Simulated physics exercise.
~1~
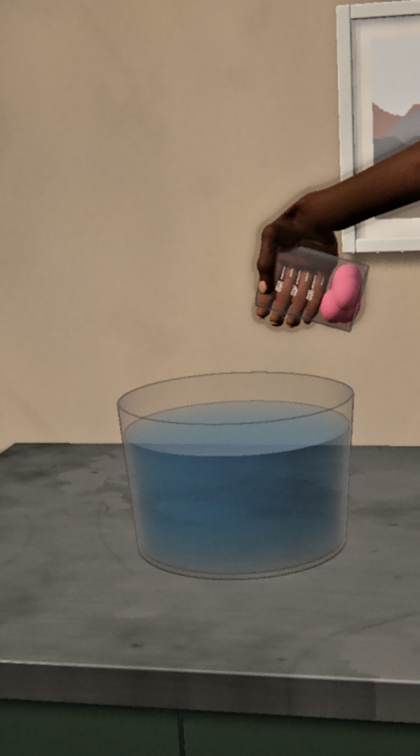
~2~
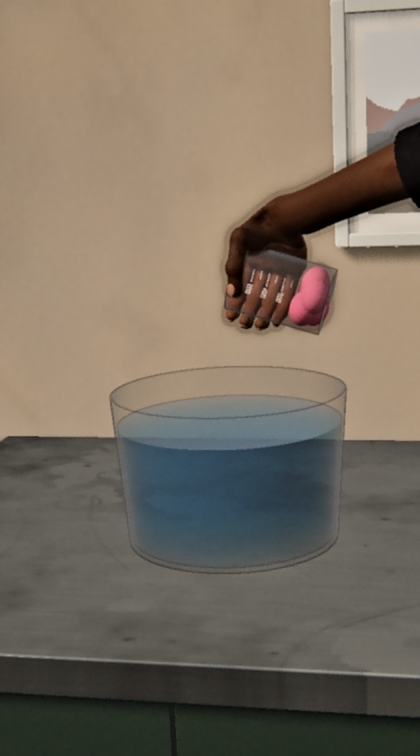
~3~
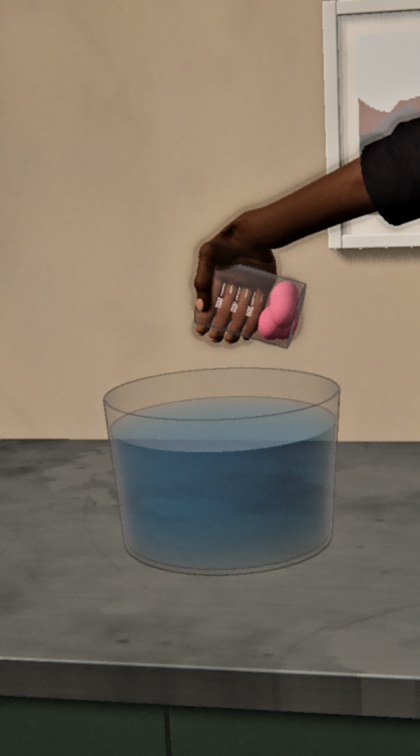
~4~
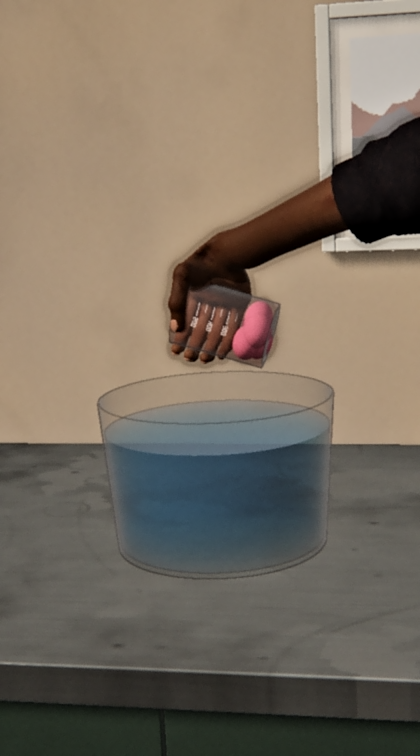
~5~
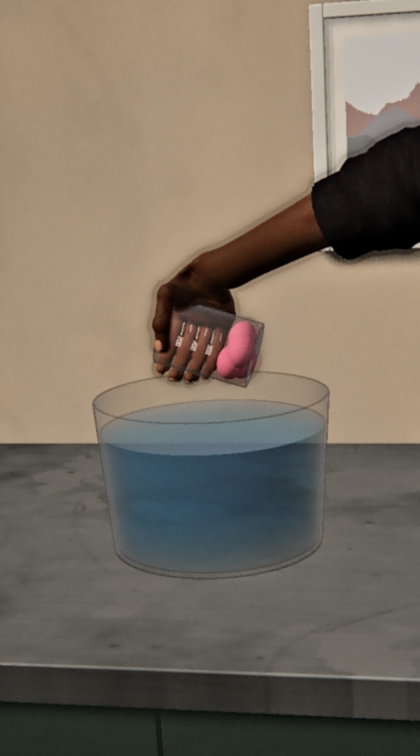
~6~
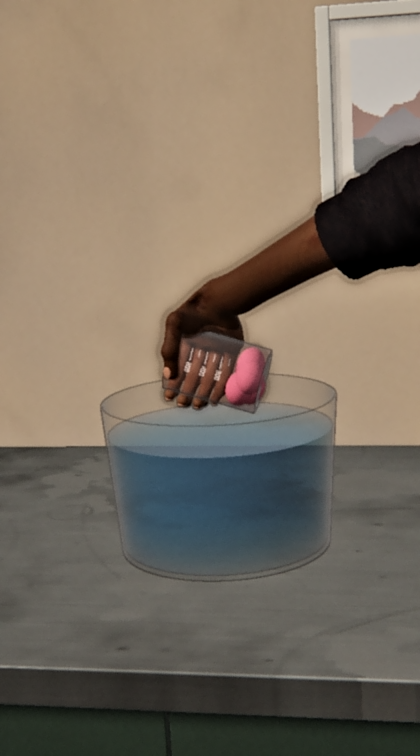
A hand held a clear beaker on its side with a pink napkin bunched inside, moving left and down over a clear tub of blue water until it was just above the surface.
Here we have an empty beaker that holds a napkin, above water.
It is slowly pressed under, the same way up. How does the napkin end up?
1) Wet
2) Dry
1.
A moment on, the beaker enters the water.
Further on, water pours in as the air escapes.
When it is over, the beaker is under, flooded, and the napkin is wet.
